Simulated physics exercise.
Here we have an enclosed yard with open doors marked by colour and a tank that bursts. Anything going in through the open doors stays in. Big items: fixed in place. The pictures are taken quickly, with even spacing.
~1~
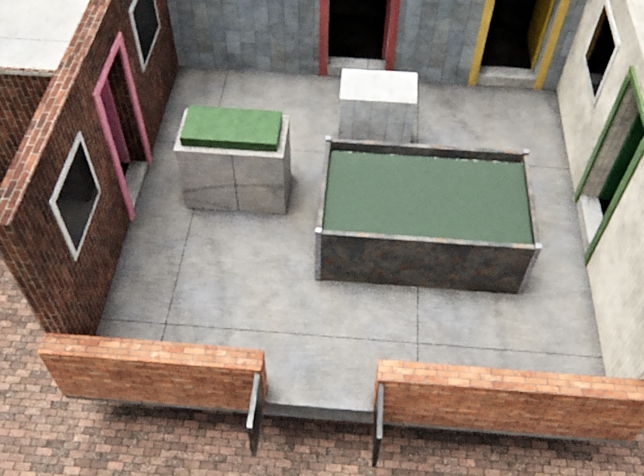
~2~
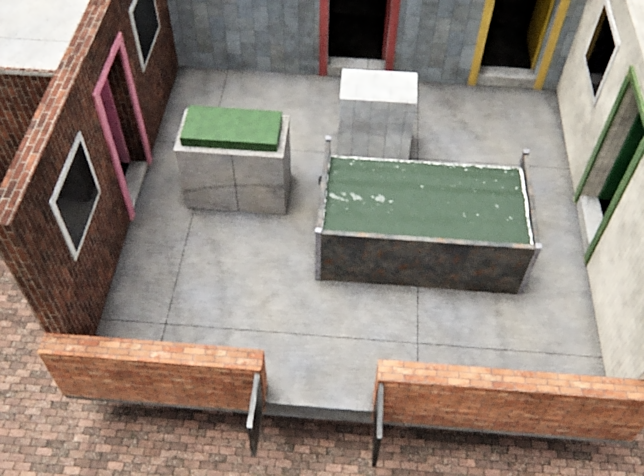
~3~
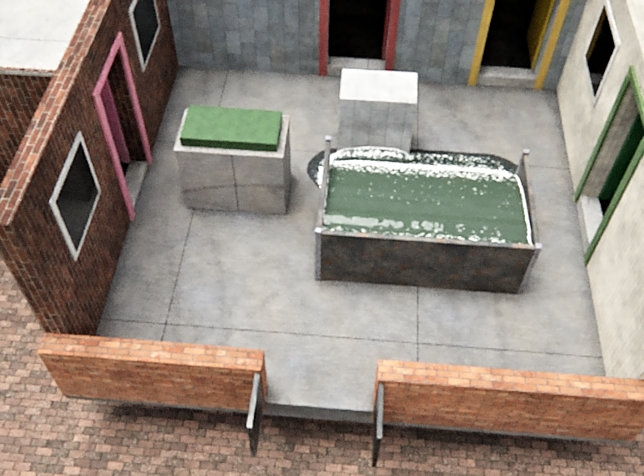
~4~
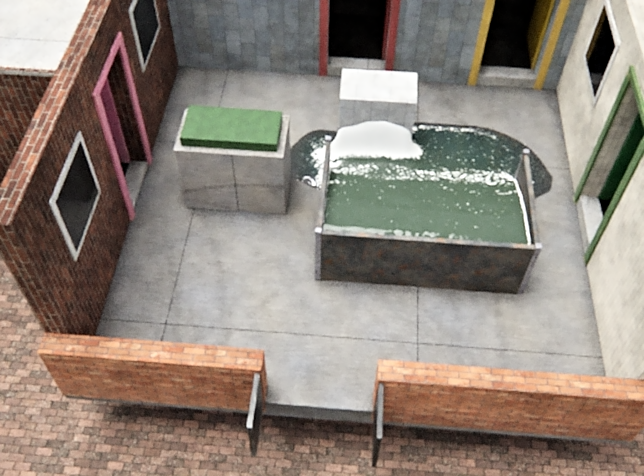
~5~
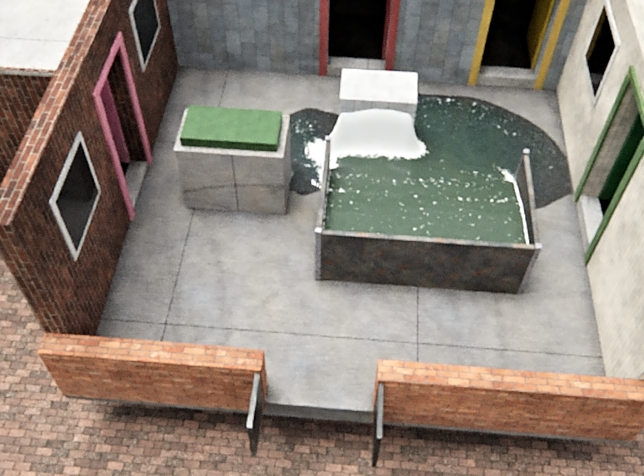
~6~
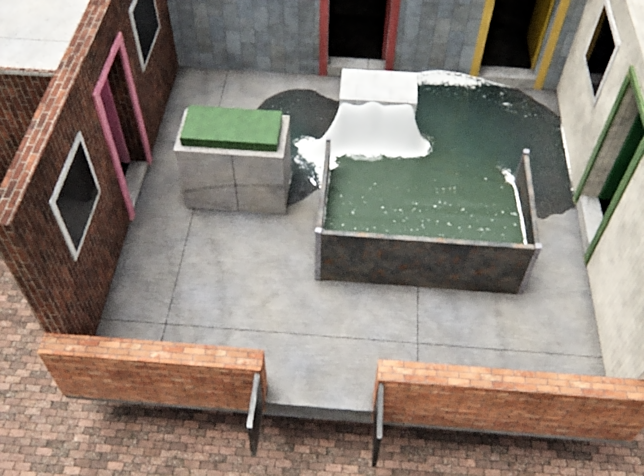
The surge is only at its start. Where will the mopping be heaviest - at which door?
At the yellow door.
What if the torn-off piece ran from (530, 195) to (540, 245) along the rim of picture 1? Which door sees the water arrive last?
That would be the door marked pink.
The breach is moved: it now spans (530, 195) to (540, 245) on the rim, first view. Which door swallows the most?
I'd point to the green-painted one.
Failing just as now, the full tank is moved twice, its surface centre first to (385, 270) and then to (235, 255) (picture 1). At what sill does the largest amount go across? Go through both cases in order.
In the first try it is the yellow door, in the second the pink-painted one.
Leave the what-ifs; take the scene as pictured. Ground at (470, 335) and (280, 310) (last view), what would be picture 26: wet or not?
In the order asked, the first is spared and the second is swamped.
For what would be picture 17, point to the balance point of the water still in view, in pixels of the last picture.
Somewhere around (404, 160) in the last view.
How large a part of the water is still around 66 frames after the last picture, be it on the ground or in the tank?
Around 84 in a hundred.
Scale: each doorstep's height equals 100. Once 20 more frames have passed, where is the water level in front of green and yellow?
About 60 %, then 100 %.
A moment on, water covers 45 % of the floor; red door wet at the sill, nothing in, yellow door some in, green door wet at the sill, nothing in, pink door not reached.
Next, water covers 55 % of the floor; red door wet at the sill, nothing in, yellow door a lot in, green door wet at the sill, nothing in, pink door a trickle in.
Then, water covers 65 % of the floor; red door wet at the sill, nothing in, yellow door a lot in, green door wet at the sill, nothing in, pink door a trickle in.
Later, water covers 90 % of the floor; red door wet at the sill, nothing in, yellow door a lot in, green door wet at the sill, nothing in, pink door some in.
In the end, water covers 95 % of the floor; red door wet at the sill, nothing in, yellow door a lot in, green door wet at the sill, nothing in, pink door some in; the yellow door has let in the most.
